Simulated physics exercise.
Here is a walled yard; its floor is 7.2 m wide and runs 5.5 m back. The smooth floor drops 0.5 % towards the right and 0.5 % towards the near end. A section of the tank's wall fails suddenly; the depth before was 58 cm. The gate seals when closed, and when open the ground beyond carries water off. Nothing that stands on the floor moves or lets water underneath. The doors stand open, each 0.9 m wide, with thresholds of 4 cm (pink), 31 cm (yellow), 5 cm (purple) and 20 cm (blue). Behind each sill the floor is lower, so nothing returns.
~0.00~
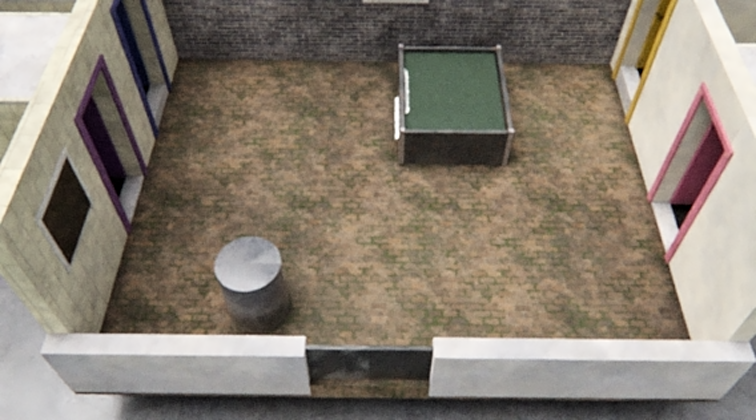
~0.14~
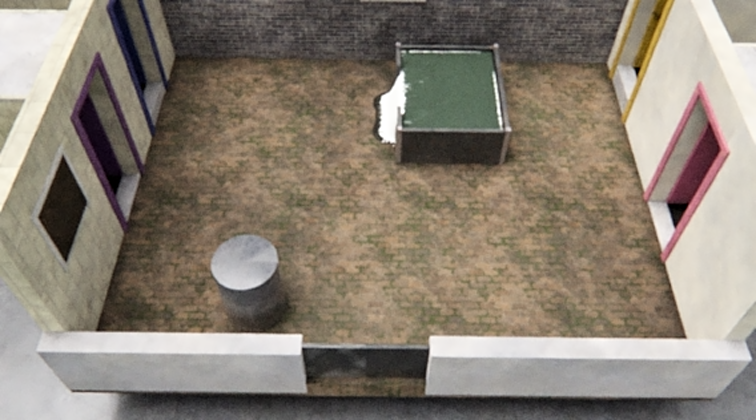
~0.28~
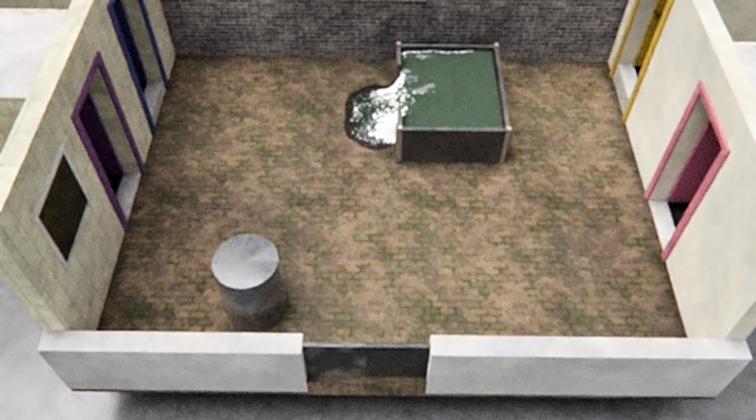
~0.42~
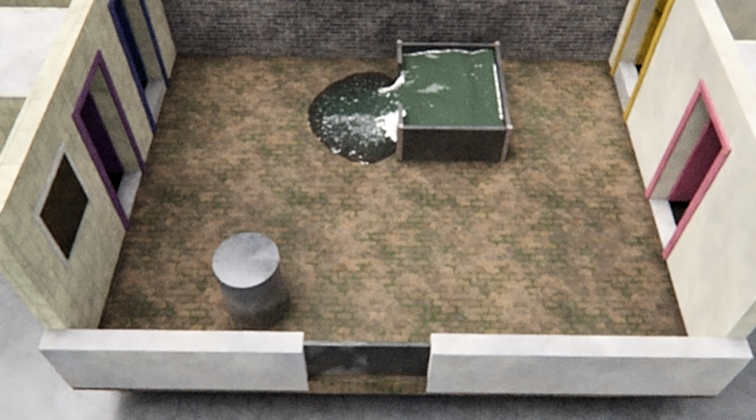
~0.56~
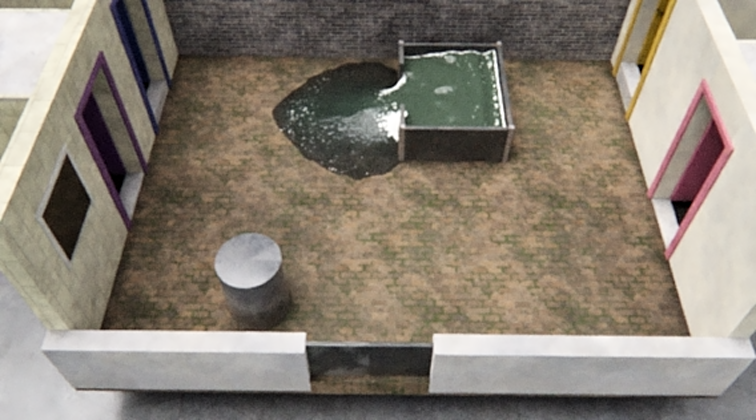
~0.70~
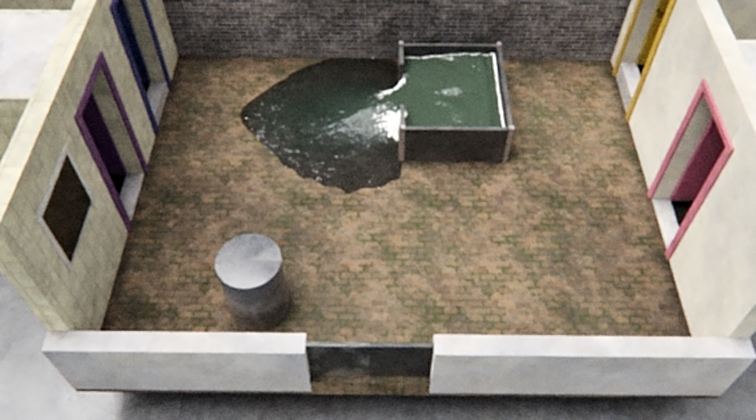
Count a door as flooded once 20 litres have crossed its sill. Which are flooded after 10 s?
Within that time: At the pink door it stays under the limit; at the yellow door it stays under the limit; at the purple door it exceeds the limit; at the blue door it does not reach the limit.
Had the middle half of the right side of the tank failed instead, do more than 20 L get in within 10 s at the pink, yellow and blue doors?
Against that limit: Pink past it, yellow not over, blue below.
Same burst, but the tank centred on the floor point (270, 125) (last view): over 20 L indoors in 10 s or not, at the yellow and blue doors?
Against that limit: Yellow under, blue past it.
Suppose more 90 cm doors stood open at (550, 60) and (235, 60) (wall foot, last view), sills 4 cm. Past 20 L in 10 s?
In turn: Below, above.
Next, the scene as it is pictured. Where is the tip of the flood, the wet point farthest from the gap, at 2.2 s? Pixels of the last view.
Near (125, 247).
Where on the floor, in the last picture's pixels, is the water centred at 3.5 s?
Around (303, 134).
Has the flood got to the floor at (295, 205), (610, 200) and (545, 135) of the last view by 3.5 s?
In that order: Wet, still dry, not reached.
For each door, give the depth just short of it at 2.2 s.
In cm: Pink 0, yellow 0, purple 13, blue 18.
After 1.4 s water covers 30 % of the floor and is deepest (31 cm) near (396, 116); pink door not reached, yellow door not reached, purple door not reached, blue door 15 cm at the sill, 0 L in.
After 2.2 s water covers 35 % of the floor and is deepest (28 cm) near (174, 74); pink door not reached, yellow door not reached, purple door 13 cm at the sill, 8 L in, blue door 18 cm at the sill, 0 L in.
After 3.5 s water covers 40 % of the floor and is deepest (20 cm) near (241, 75); pink door not reached, yellow door not reached, purple door 10 cm at the sill, 35 L in, blue door 14 cm at the sill, 1 L in.
After 6.0 s water covers 50 % of the floor and is deepest (17 cm) near (154, 361); pink door not reached, yellow door not reached, purple door 6 cm at the sill, 49 L in, blue door 8 cm at the sill, 1 L in.
After 10.0 s water covers 80 % of the floor and is deepest (10 cm) near (687, 367); pink door 3 cm at the sill, 0 L in, yellow door not reached, purple door 6 cm at the sill, 52 L in, blue door 4 cm at the sill, 1 L in.
